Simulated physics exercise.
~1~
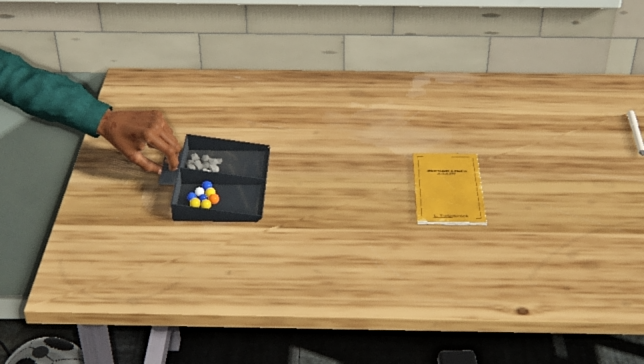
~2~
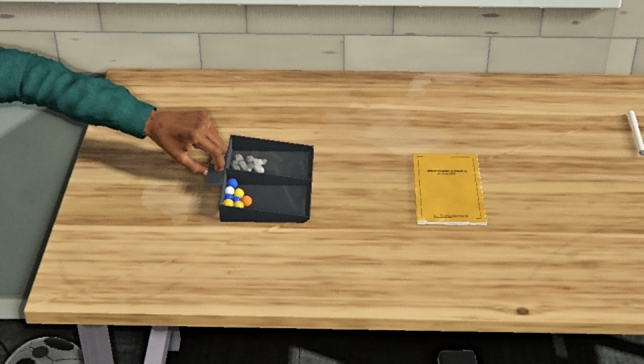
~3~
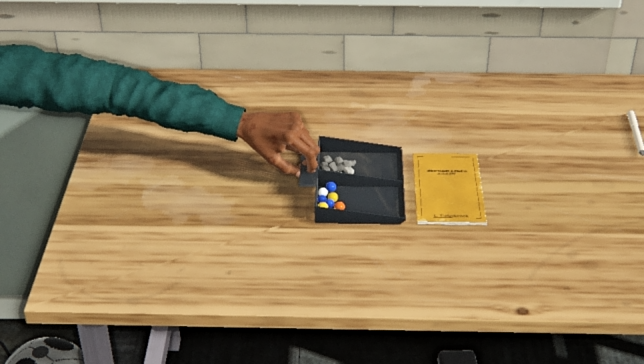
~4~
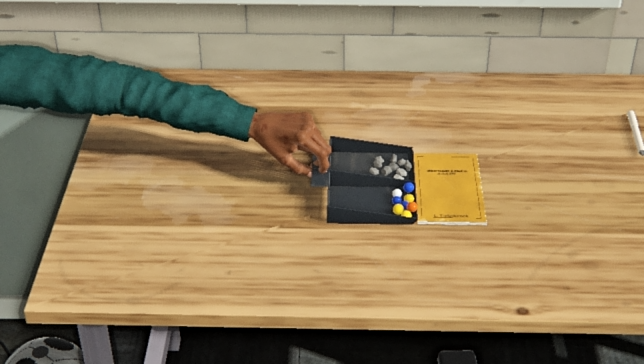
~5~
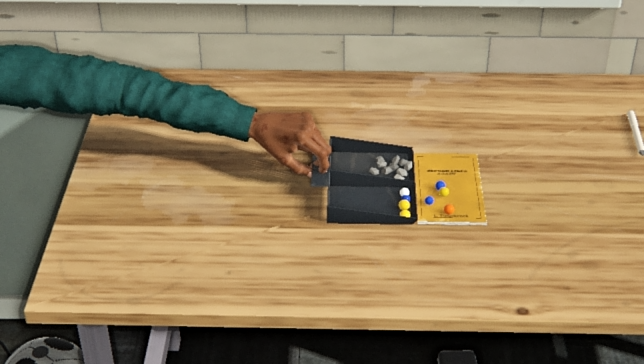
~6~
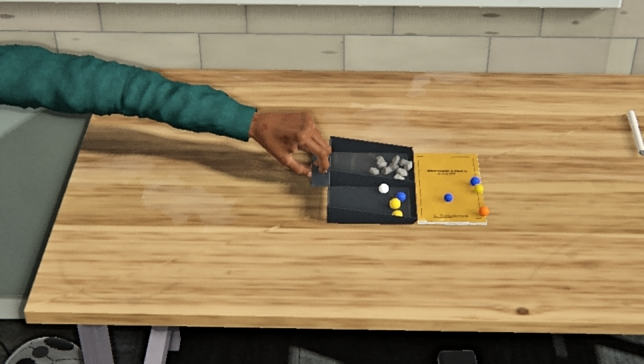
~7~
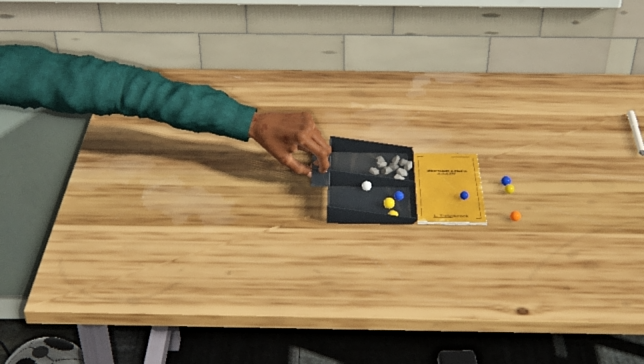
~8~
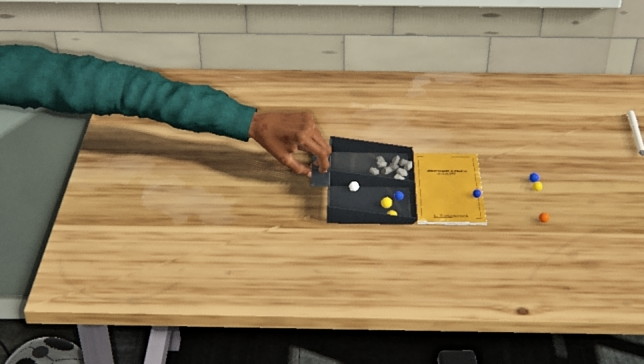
A dark, divided tray slides to the right across a wooden table, pushed from behind by a hand in a green sleeve. Its farther section holds small grey pieces, while the nearer one holds blue, yellow, white and orange balls. The tray reaches a thin yellow book and stops against it, and both loads shift towards the front rim. Several balls spill over onto the book, while the grey pieces stay inside. Three balls roll off onto the table beyond, another blue one rolls to the book's right edge, and the remaining balls spread out inside the tray.
